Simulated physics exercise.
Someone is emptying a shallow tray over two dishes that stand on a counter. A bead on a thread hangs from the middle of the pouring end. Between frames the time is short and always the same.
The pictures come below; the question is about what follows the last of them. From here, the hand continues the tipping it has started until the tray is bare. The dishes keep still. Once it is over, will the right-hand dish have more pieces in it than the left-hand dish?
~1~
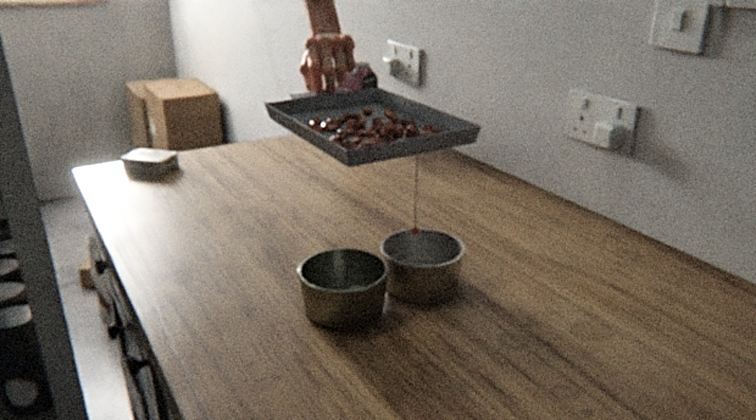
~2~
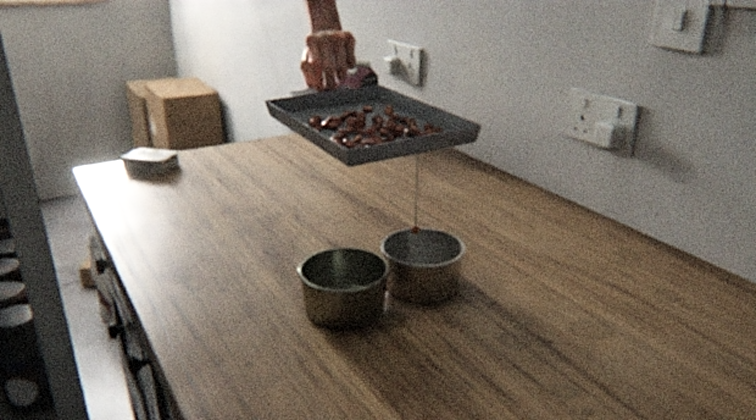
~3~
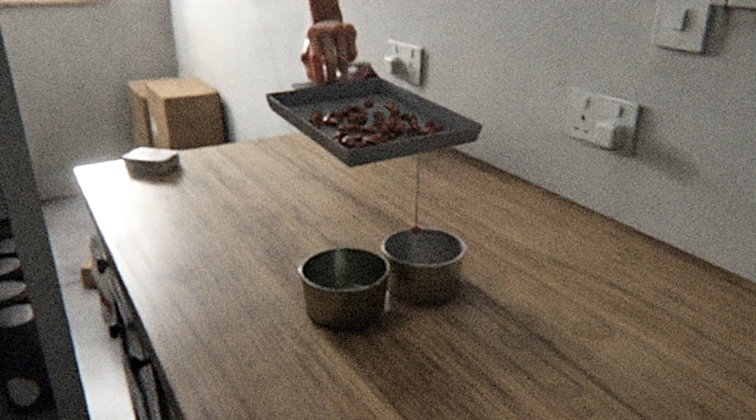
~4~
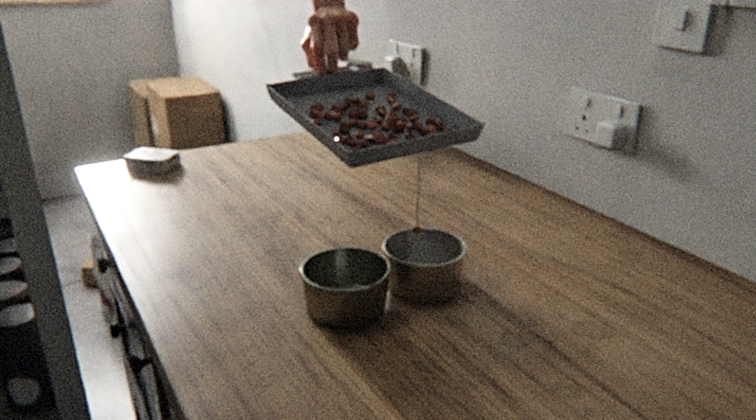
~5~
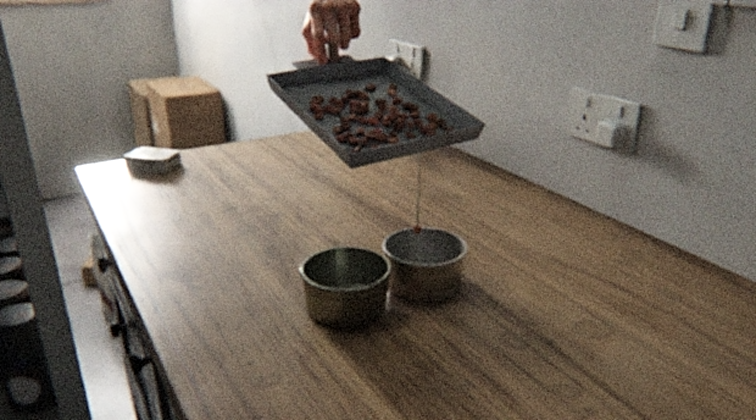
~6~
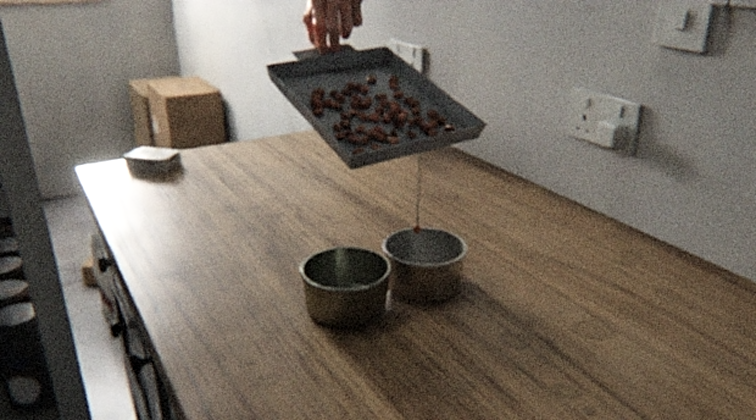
No.
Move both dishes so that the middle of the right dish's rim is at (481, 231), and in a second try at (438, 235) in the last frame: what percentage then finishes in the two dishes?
Trial 1 near 40 %, trial 2 near 40 %.
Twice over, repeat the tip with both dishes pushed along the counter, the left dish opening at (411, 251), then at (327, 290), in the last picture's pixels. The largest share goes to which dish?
Result for the first try: The dish on the left side; for the second: The dish on the right side.
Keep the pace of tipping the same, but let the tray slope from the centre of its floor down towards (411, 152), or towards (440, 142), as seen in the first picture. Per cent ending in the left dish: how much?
Somewhere close to 10 % the first time, 0 % the second.
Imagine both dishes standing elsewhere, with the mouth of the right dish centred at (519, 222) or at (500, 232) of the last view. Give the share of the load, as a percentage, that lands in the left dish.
10% for the first placement, 30% for the second.
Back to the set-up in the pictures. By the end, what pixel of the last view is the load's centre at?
Around (379, 302), give or take.
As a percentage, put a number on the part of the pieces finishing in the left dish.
It comes to 50 per cent or so.
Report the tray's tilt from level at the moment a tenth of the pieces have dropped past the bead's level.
Roughly 100°.
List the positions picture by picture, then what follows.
In the first frame, corners of the pouring end at (349, 148) and (476, 126), level; middle of the load at (371, 133), bits of crushed brick; left dish at (365, 305); right dish at (446, 279); bead on its thread at (415, 230).
In the second frame, corners of the pouring end at (349, 148) and (477, 125), level; middle of the load at (371, 132).
In the third frame, corners of the pouring end at (350, 149) and (478, 124), tipped barely, lowest at the left corner; middle of the load at (372, 129).
In the fourth frame, corners of the pouring end at (351, 150) and (479, 124), tipped a little, lowest at the left corner; middle of the load at (373, 126).
In the fifth frame, corners of the pouring end at (352, 152) and (480, 123), tipped a little, lowest at the left corner; middle of the load at (374, 121).
In the sixth frame, corners of the pouring end at (352, 153) and (481, 123), tipped clearly, lowest at the left corner; middle of the load at (374, 118); left dish at (367, 303); right dish at (448, 278).
Soon after the last picture, tray tipped steeply; nearly all on the tray; a stray few in the air.
A little later, tray tipped past a quarter turn; about two thirds on the tray; a stray few in the left dish; a stray few in the right dish; a stray few outside both; about a quarter in the air.
Later still, tray tipped past a quarter turn; about half in the left dish; about a quarter in the right dish; about a third outside both.
At rest, tray tipped past a quarter turn; about half in the left dish; about a quarter in the right dish; about a third outside both.
